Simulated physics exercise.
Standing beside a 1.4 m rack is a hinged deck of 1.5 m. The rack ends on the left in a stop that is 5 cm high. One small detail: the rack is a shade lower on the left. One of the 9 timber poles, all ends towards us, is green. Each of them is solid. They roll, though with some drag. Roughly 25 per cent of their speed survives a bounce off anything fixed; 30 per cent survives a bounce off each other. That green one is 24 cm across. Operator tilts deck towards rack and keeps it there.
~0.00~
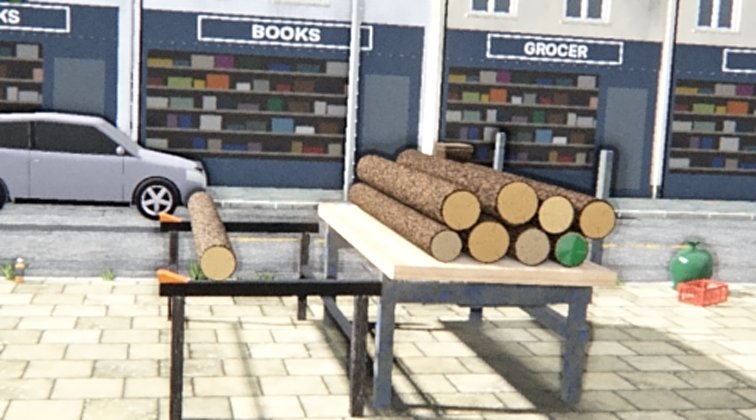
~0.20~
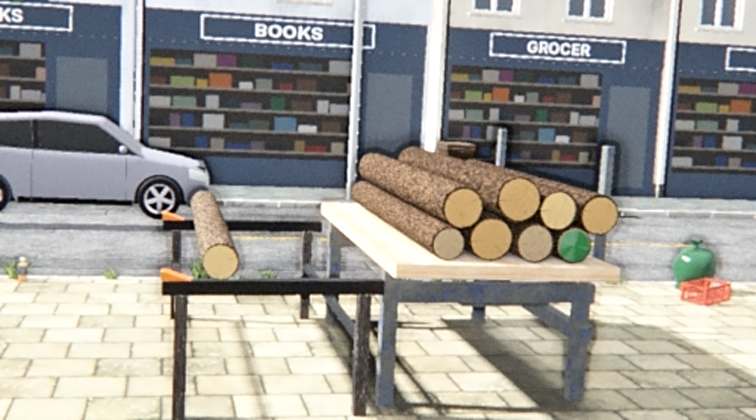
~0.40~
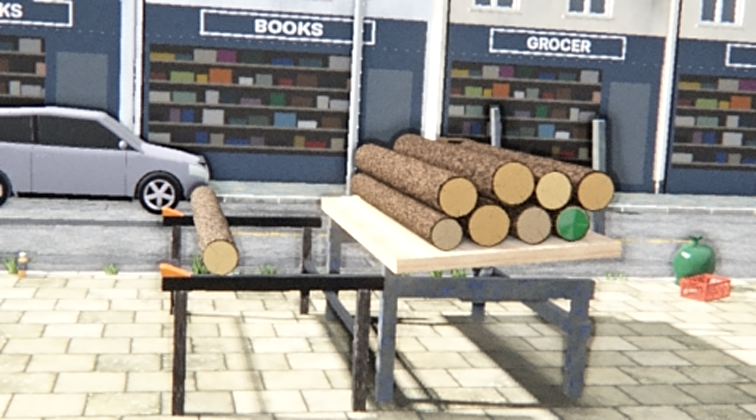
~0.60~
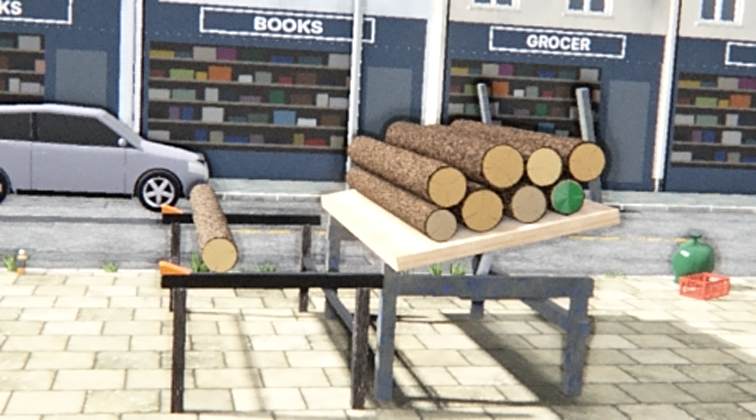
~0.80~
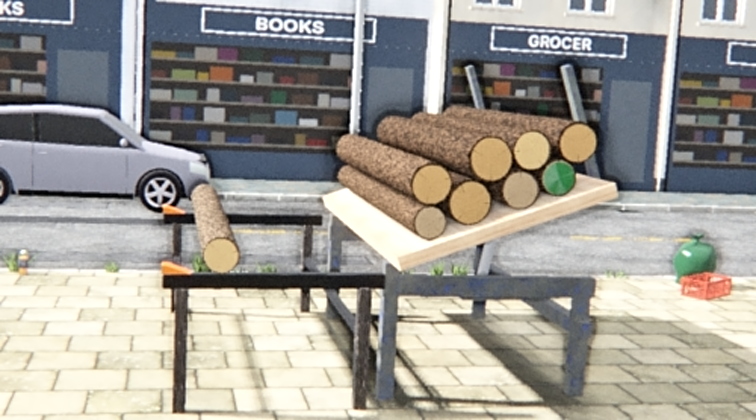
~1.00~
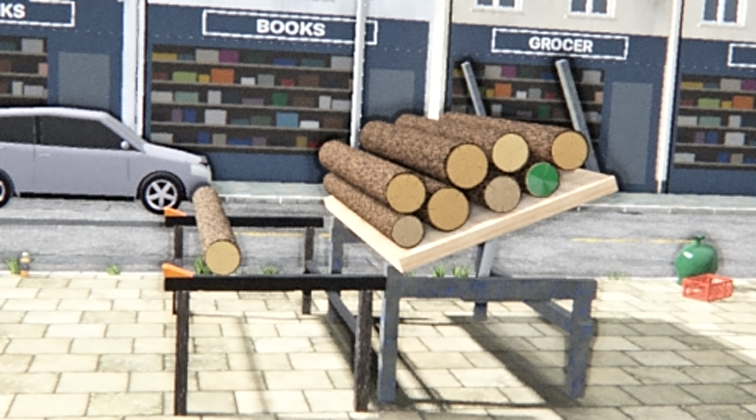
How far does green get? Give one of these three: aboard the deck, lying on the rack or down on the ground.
When everything stops, it is lying on the rack.
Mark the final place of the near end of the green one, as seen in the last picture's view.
My best guess is somewhere around (355, 257).
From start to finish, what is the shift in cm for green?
Result - green: 140.
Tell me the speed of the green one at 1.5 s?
It moves at about 1.0 m/s.
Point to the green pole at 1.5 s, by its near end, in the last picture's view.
Position: About (457, 211).
Then, 1.5 s in, green is on the deck, 45 cm from the hinge, rolling left; 0 past the stop so far.
Then, 2.2 s in, green is on the rack, 125 cm from the rack's far end, rolling left; 1 past the stop so far.
In the end (3.6 s), green is on the rack, 115 cm from the rack's far end; 1 past the stop so far.
